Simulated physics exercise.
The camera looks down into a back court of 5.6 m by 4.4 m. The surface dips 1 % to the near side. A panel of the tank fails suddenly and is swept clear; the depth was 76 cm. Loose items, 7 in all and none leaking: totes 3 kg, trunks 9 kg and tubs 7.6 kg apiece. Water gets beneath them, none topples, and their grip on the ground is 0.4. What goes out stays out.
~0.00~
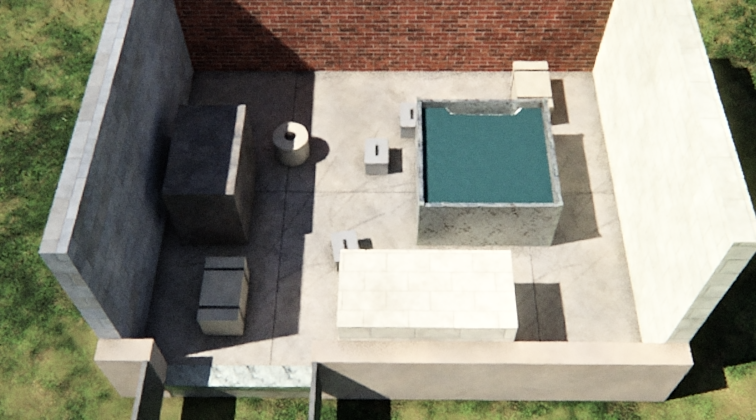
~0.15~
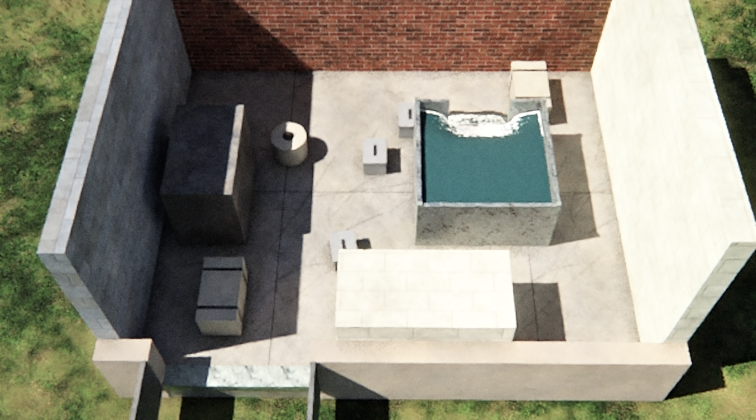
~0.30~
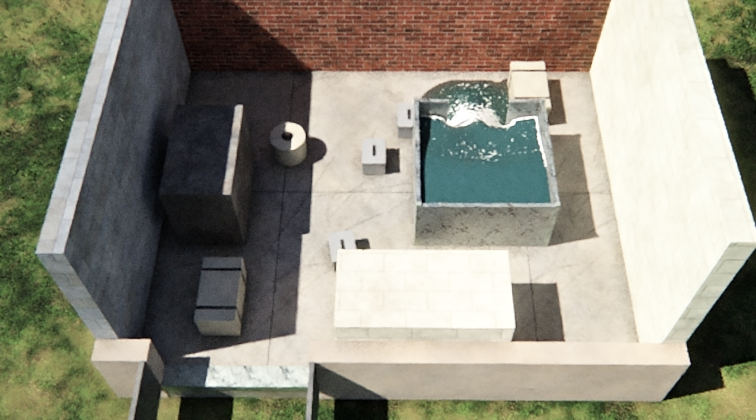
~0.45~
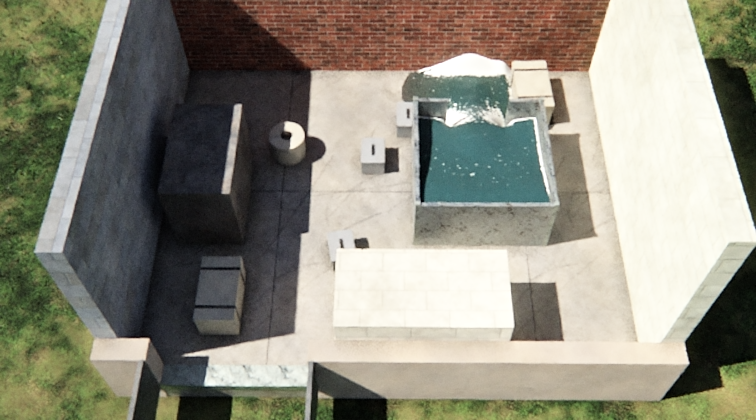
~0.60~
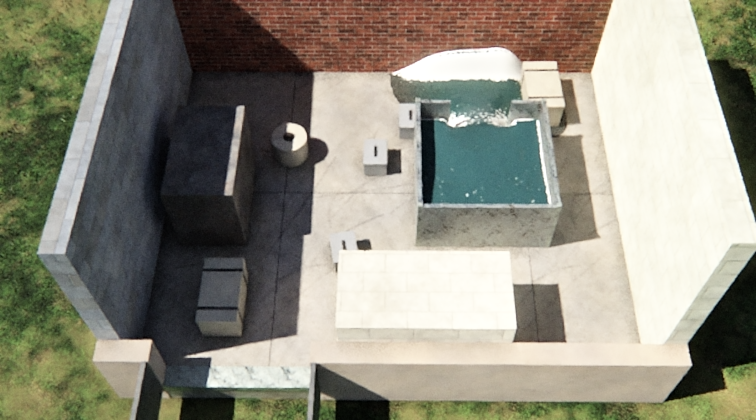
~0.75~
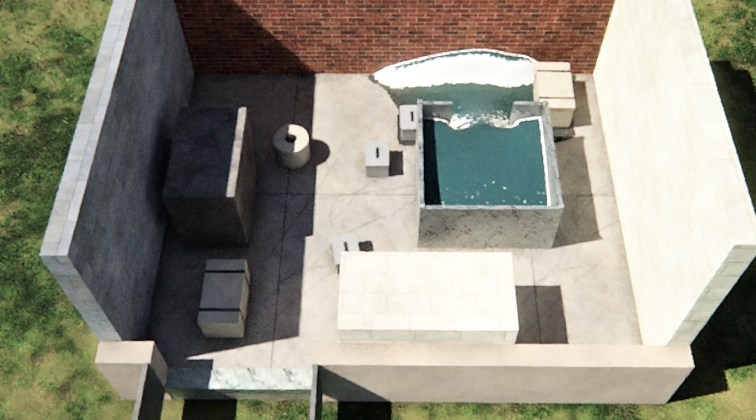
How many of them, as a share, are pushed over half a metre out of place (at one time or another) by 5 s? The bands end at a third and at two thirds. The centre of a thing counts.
That comes to not even a third.
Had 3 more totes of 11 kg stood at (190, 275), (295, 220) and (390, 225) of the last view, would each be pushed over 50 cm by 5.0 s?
In that order: Less, less, less.
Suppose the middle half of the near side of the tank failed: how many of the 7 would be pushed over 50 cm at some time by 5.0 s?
In that case 5 of them.
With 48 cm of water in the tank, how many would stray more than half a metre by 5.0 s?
In that case 1 of them.
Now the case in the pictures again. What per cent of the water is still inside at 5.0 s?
About 98 per cent.
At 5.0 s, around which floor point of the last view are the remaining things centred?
Near (377, 251).
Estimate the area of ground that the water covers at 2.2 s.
Roughly 13 m2.
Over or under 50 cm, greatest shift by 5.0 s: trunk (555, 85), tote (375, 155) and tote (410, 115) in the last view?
In turn: Past it, less, less.
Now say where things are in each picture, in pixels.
In the first frame, a trunk at (533, 84), on the bottom; a tote at (412, 114) rests on the ground; water covers 2.2 m2; 0 of 7 have shifted.
In the second frame, a trunk at (531, 84), on the bottom; a tote at (410, 114), on the bottom; 2.8 m2 under water; 0 of 7 have shifted.
In the third frame, a trunk at (530, 84) rests on the ground; a tote at (409, 114) rests on the ground; water covers 3.5 m2; 0 of 7 have shifted.
In the fourth frame, a trunk at (533, 83), on the bottom, 5 cm from its start; a tote at (408, 114), on the bottom; 4.0 m2 under water; 0 of 7 have shifted.
In the fifth frame, a trunk at (543, 84) rests on the ground, 15 cm from its start; a tote at (410, 115) rests on the ground; 4.3 m2 under water; 1 of 7 have shifted.
In the sixth frame, a trunk at (555, 84), on the bottom, 28 cm from its start; a tote at (412, 117), on the bottom; water covers 4.7 m2; 1 of 7 have shifted.
After 1.1 s 1 of 7 are over 50 cm from their spots; 0 afloat.
After 2.2 s 1 of 7 are over 50 cm from their spots; 1 afloat.
After 3.5 s 2 of 7 are over 50 cm from their spots; 1 afloat.
After 5.0 s 2 of 7 are over 50 cm from their spots, and 2 have been at some point; 1 afloat.
